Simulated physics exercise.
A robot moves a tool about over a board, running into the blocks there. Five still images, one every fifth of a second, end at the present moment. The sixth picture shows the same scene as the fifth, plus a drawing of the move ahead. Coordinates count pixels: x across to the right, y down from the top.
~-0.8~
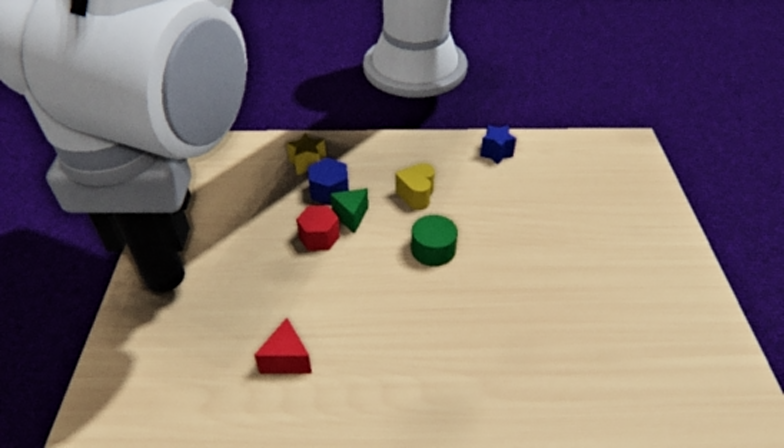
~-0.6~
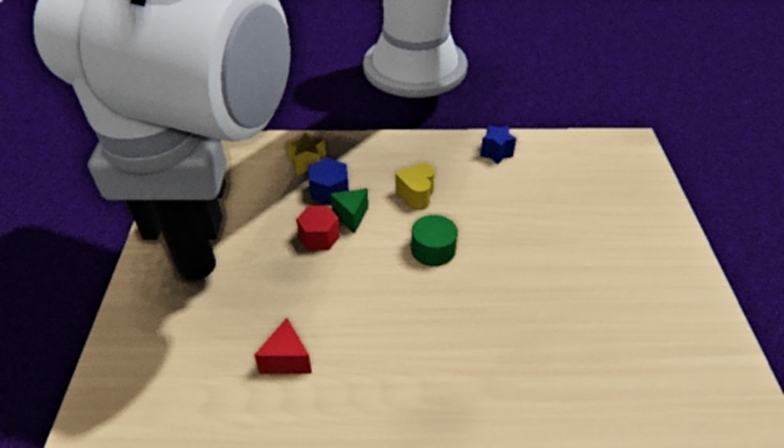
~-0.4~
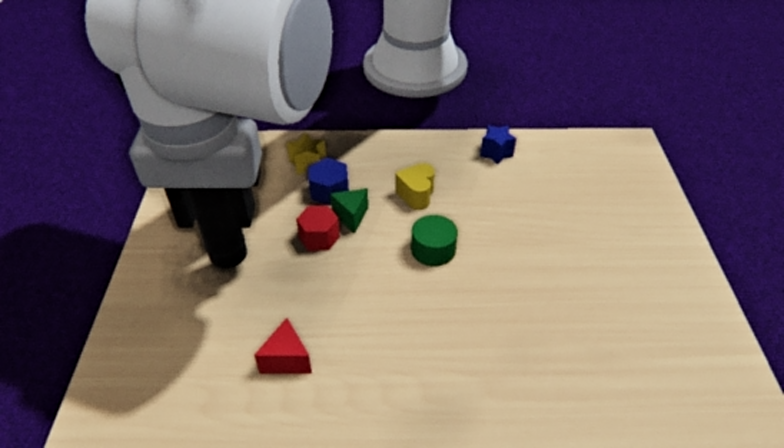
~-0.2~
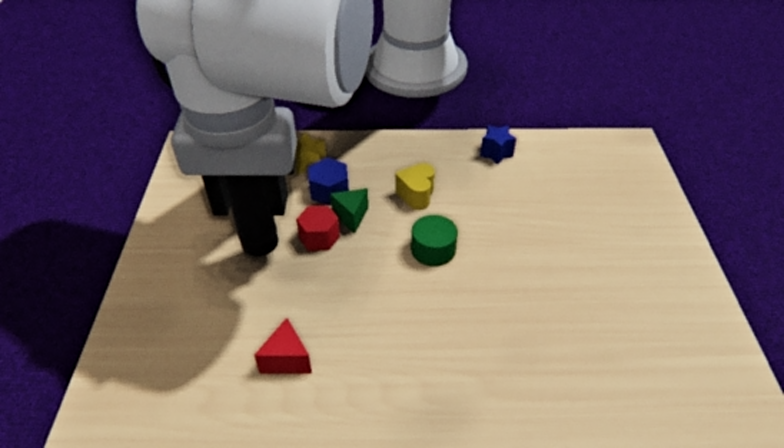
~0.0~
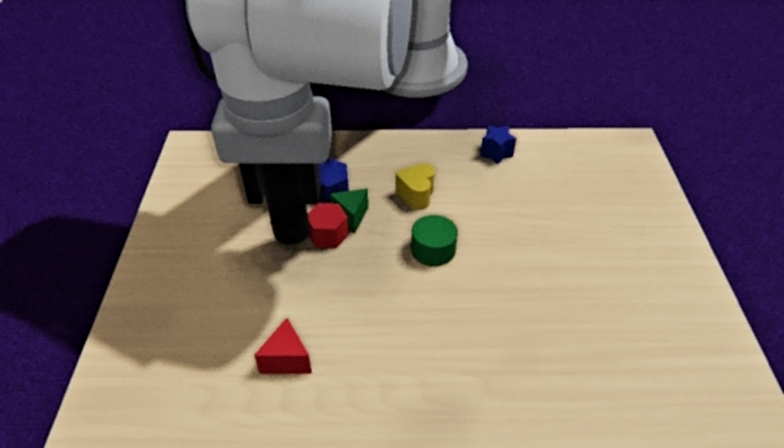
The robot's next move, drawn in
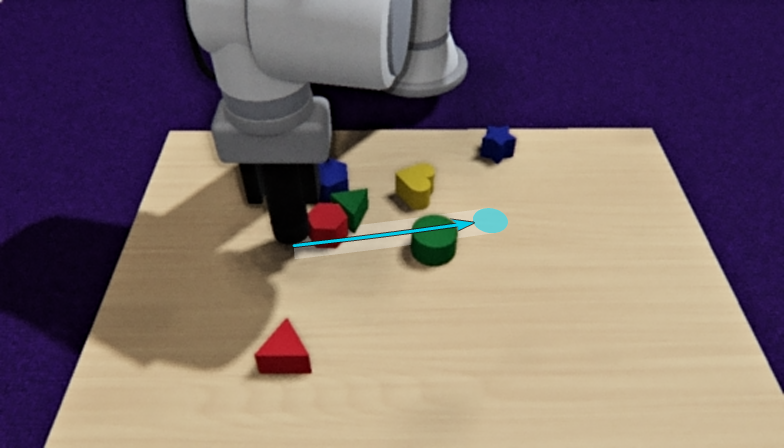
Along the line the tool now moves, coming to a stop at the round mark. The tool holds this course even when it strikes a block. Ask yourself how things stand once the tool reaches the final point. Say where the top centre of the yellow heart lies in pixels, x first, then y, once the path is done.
In the picture, it is at (427, 158).
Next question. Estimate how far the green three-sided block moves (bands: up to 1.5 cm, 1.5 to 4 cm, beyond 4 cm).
Beyond 4 cm.
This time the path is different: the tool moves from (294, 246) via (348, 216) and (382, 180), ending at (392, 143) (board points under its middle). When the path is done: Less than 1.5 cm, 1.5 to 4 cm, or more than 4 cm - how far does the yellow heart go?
Displacement: 1.5 to 4 cm.
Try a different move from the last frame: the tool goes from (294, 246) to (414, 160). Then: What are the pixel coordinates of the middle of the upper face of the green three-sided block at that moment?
My prediction: (393, 183).
The drawn path runs in a line from (294, 246) to (490, 220).
On the path given first. One third of the way, tool at (361, 225); red hexagonal block at (387, 198), turned 45° anticlockwise; green three-sided block at (386, 177), turned 35° anticlockwise.
Two thirds of the way, tool at (428, 216); red hexagonal block at (423, 185); green three-sided block at (389, 172), turned 70° anticlockwise; yellow heart at (428, 159); green round block at (454, 234).
At the end, tool at (492, 207); red hexagonal block at (425, 185), turned 130° anticlockwise; green three-sided block at (389, 172), turned 70° anticlockwise; yellow heart at (427, 158); green round block at (459, 236).
